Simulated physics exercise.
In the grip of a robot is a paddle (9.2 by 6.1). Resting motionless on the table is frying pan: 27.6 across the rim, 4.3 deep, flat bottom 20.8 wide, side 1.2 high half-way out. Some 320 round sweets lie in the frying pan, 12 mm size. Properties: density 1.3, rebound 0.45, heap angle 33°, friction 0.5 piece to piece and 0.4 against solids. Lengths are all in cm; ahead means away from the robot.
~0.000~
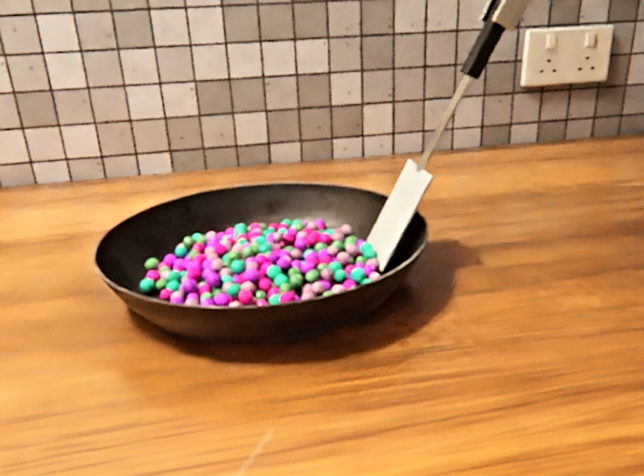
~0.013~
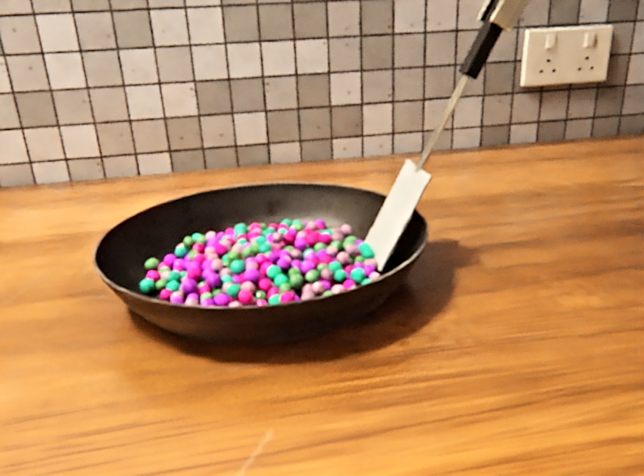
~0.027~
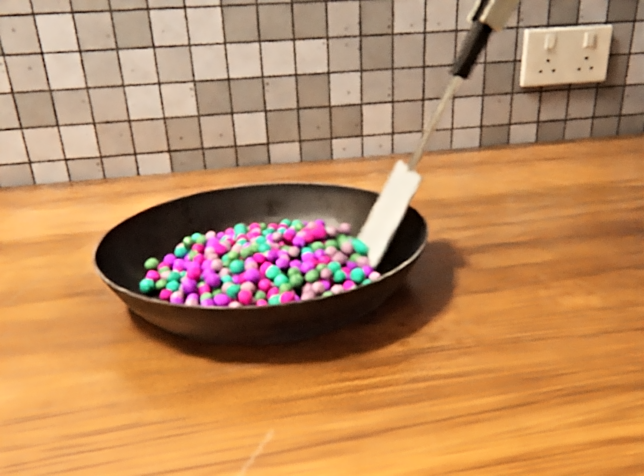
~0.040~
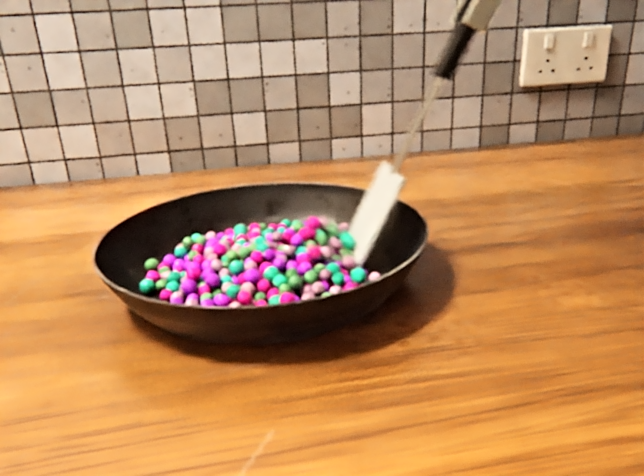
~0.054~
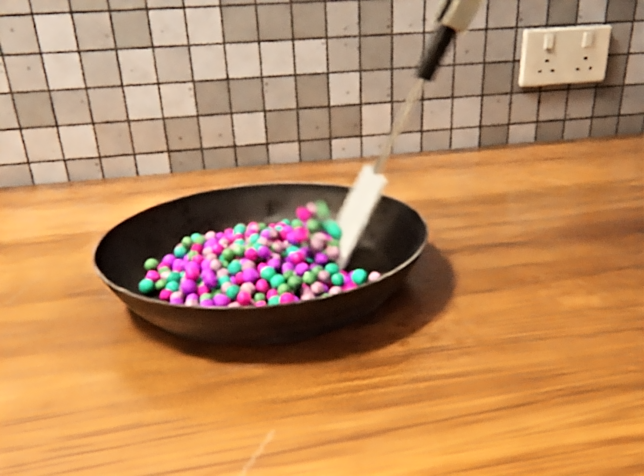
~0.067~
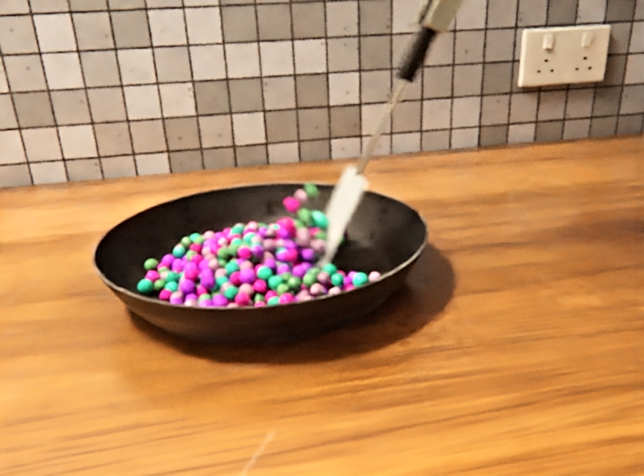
To begin with, a white paddle rests inside the right edge of a black frying pan holding a heap of pink, purple and green round sweets on a wooden table. The paddle then moves left into the heap, pushing the nearest sweets together and upward into a small raised mound.
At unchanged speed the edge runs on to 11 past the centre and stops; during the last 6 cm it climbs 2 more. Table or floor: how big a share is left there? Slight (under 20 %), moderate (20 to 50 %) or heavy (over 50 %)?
Moderate.
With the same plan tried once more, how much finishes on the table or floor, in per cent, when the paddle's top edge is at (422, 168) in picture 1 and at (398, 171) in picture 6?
Some 10 per cent.
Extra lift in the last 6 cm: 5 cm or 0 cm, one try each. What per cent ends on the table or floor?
You'd get some 15 per cent with the first setting and some 25 per cent with the second.
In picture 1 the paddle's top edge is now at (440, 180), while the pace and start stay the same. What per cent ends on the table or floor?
About 25%.
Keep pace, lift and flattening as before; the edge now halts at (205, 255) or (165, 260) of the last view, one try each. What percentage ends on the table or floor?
10 % and 15 %.
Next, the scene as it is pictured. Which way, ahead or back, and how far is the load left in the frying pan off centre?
Offset: About 3.0 cm, ahead.
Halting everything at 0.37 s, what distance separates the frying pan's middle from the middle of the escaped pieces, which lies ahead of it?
Distance ahead of centre: Approx. 24 cm.
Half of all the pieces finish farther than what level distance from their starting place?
The value is roughly 5 cm.
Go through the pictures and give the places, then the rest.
The first picture shows paddle top edge at (421, 168), sloping 62°; upper third of the load around (271, 254), from x 150 to 375, top at y 225; 317 in the frying pan.
The second picture shows paddle top edge at (419, 168), sloping 62°; upper third of the load around (270, 254), from x 150 to 375, top at y 225.
The third picture shows paddle top edge at (410, 169), sloping 62°; upper third of the load around (276, 253), from x 150 to 375, top at y 225.
The fourth picture shows paddle top edge at (394, 170), sloping 62°; upper third of the load around (273, 253), from x 150 to 375, top at y 225.
The fifth picture shows paddle top edge at (376, 172), sloping 62°; upper third of the load around (275, 250), from x 145 to 375, top at y 210.
The sixth picture shows paddle top edge at (358, 173), sloping 62°; upper third of the load around (271, 249), from x 145 to 375, top at y 190; 317 in the frying pan.
After 0.11 s, sloping 62°, highest piece 11 above the table; 316 in the frying pan, 1 on the blade or in flight.
After 0.15 s, sloping 62°, highest piece 14 above the table; 315 in the frying pan, 2 on the blade or in flight.
After 0.37 s, sloping 62°, highest piece 30 above the table; 236 in the frying pan, 25 on the table or floor, 56 on the blade or in flight.
After 1.42 s, sloping 62°, highest piece 3 above the table; 236 in the frying pan, 81 on the table or floor.
At rest, 236 in the frying pan, 81 on the table or floor. That is 26 % on the table or floor.
